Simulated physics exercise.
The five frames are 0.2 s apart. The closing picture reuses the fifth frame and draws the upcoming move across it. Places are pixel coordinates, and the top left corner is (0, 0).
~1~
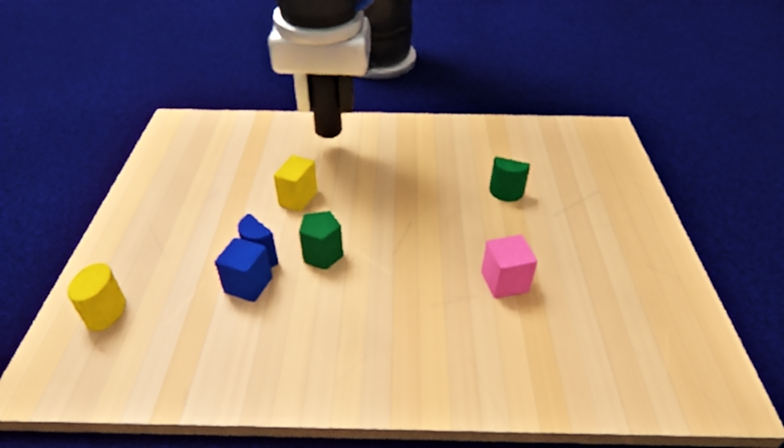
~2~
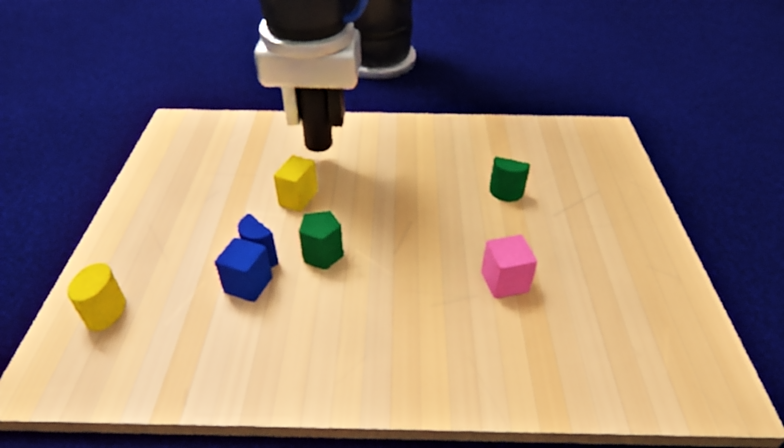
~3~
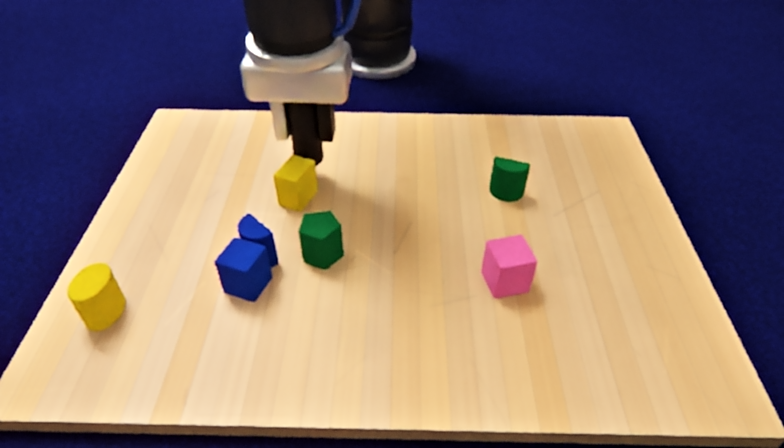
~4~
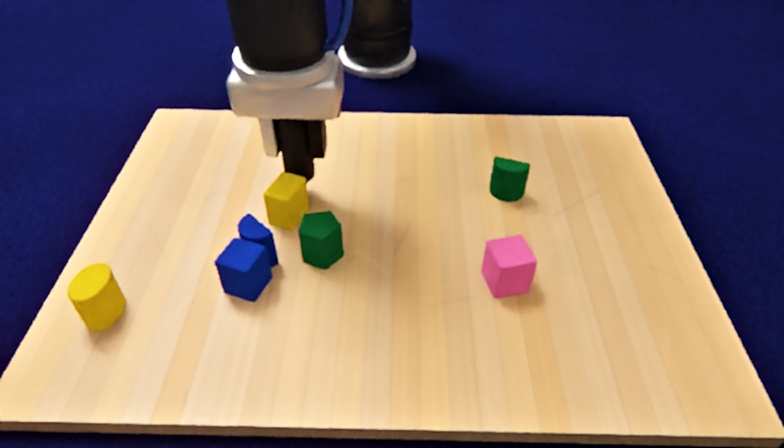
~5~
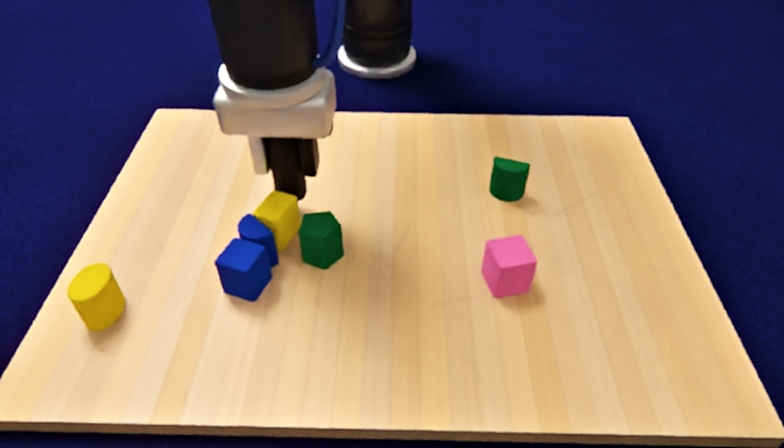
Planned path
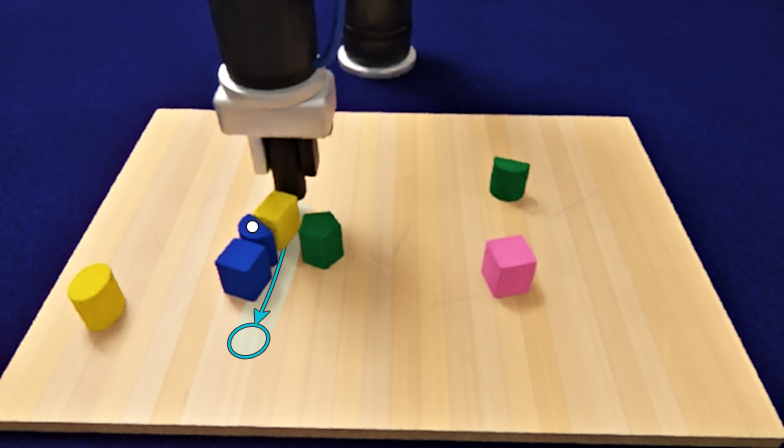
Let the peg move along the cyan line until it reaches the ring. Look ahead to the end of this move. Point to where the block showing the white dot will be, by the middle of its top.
The middle of its top is at (187, 260).
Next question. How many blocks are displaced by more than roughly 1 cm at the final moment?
The answer is three or more blocks.
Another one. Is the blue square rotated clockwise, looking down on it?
No, that is not how it ends up.
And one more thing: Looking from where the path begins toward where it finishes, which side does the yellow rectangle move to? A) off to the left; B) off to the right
The correct letter is B.
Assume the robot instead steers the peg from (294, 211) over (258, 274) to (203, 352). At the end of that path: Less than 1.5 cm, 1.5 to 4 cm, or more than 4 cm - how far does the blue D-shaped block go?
The answer is over 4 cm.
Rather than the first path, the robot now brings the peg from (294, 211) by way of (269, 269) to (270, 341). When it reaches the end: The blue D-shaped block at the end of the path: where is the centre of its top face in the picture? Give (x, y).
It comes to (176, 272).
The drawn path runs from (294, 211) by way of (278, 269) to (249, 341); the dot is on the blue D-shaped block.
What follows on the original path. One third of the way, peg (281, 232); blue square (216, 285), turned 40° anticlockwise; blue D-shaped block (215, 254), turned 15° clockwise; yellow rectangle (247, 242), turned 35° clockwise.
Two thirds of the way, peg (266, 275); blue square (198, 304), turned 70° anticlockwise; blue D-shaped block (188, 260), turned 65° clockwise; yellow rectangle (217, 272), turned 95° clockwise.
At the end, peg (244, 324); blue square (173, 317), turned 90° anticlockwise; blue D-shaped block (187, 260), turned 70° clockwise; yellow rectangle (212, 284), turned 160° clockwise; green pentagonal block not moved.
